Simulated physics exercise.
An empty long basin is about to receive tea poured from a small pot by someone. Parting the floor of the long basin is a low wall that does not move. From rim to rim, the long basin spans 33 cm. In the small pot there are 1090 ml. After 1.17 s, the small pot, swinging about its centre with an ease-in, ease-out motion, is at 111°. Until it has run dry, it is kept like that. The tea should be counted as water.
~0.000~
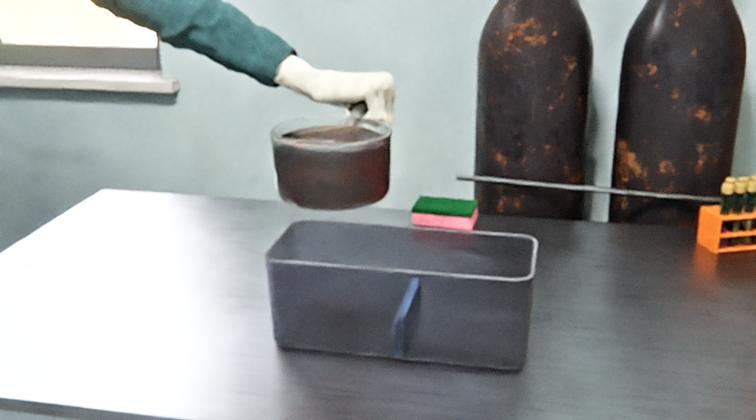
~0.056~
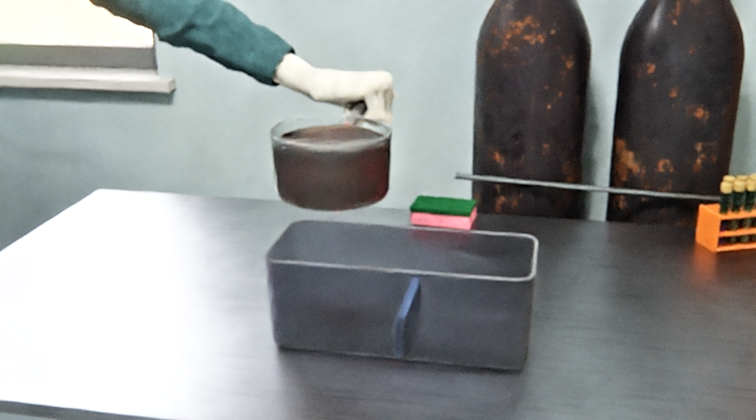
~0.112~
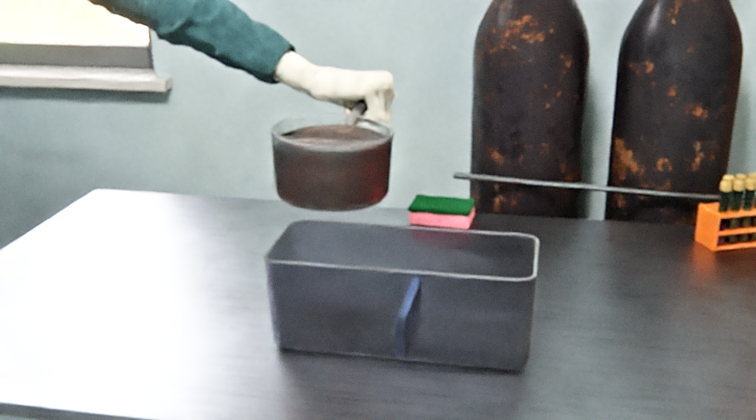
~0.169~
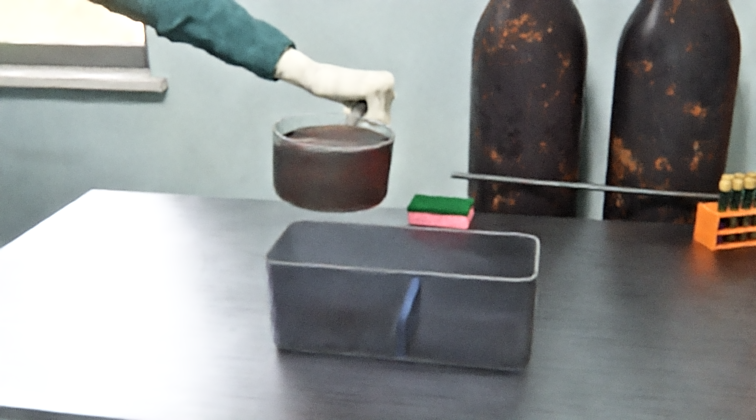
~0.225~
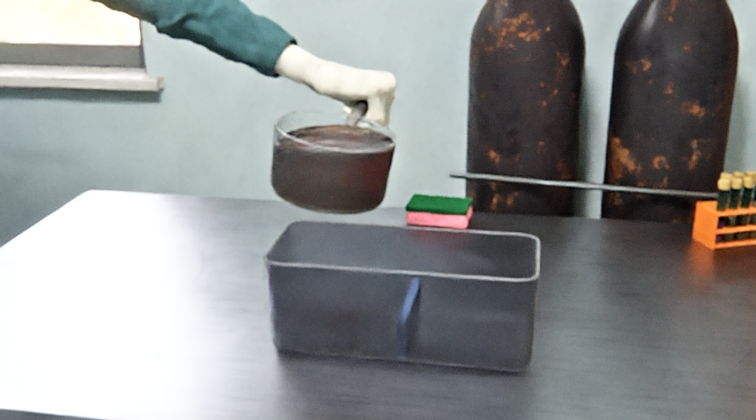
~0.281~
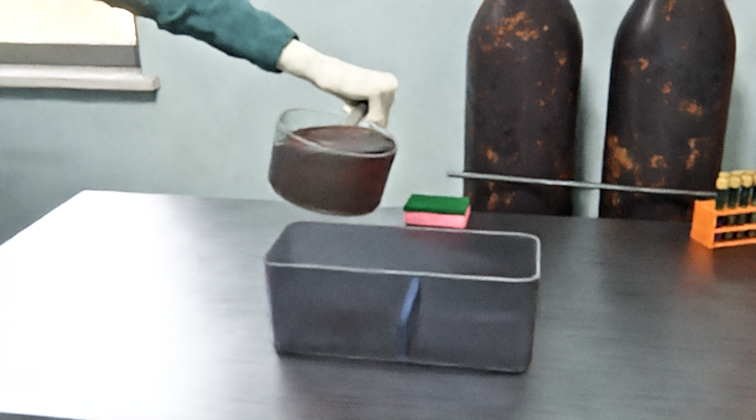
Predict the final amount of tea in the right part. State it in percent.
The right part ends with roughly 74 per cent.
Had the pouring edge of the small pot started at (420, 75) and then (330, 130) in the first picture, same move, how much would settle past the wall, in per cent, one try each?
Respectively about 90 and 20 percent.
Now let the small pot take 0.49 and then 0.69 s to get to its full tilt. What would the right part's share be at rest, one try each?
Result: 45 per cent, then 65 per cent.
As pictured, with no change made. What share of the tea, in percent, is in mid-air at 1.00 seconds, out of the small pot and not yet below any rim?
Roughly 5 %.
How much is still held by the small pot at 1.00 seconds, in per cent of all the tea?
8 per cent or thereabouts.
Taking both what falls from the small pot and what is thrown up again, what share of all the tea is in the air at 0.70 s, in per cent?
Some 28 per cent.
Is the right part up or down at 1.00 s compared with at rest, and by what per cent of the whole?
A loss, roughly 2.
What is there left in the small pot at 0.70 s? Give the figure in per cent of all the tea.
Around 50 in a hundred.
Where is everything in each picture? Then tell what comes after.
Tilt 0°; pouring edge (389, 134); surface from (279, 136) to (387, 142); the long basin's rim runs from (279, 240) to (534, 259); the wall's top is at (408, 299), in the first picture.
Tilt 1°; pouring edge (389, 135); surface from (278, 136) to (388, 142), in the second picture.
Tilt 2°; pouring edge (391, 136); surface from (280, 136) to (389, 142), in the third picture.
Tilt 6°; pouring edge (393, 140); surface from (279, 136) to (391, 142), in the fourth picture.
Tilt 10°; pouring edge (395, 144); surface from (280, 137) to (394, 143), in the fifth picture.
Tilt 15°; pouring edge (396, 150); surface from (279, 138) to (396, 144), in the sixth picture.
Then, 0.70 s in, the tilt is 72° and 51 per cent is still to pour, 1 is left of the wall and 22 right of it.
Then, 1.00 s in, the tilt is 106° and 8 per cent is still to pour, 11 is left of the wall and 76 right of it.
Then, 1.32 s in, the tilt is 111° and 0 per cent is still to pour, 23 is left of the wall and 76 right of it.
Then, 1.67 s in, the tilt is 111° and 0 per cent is still to pour, 26 is left of the wall and 74 right of it.
Finally, 26 per cent lies left of the wall, 74 right of it and 0 outside.
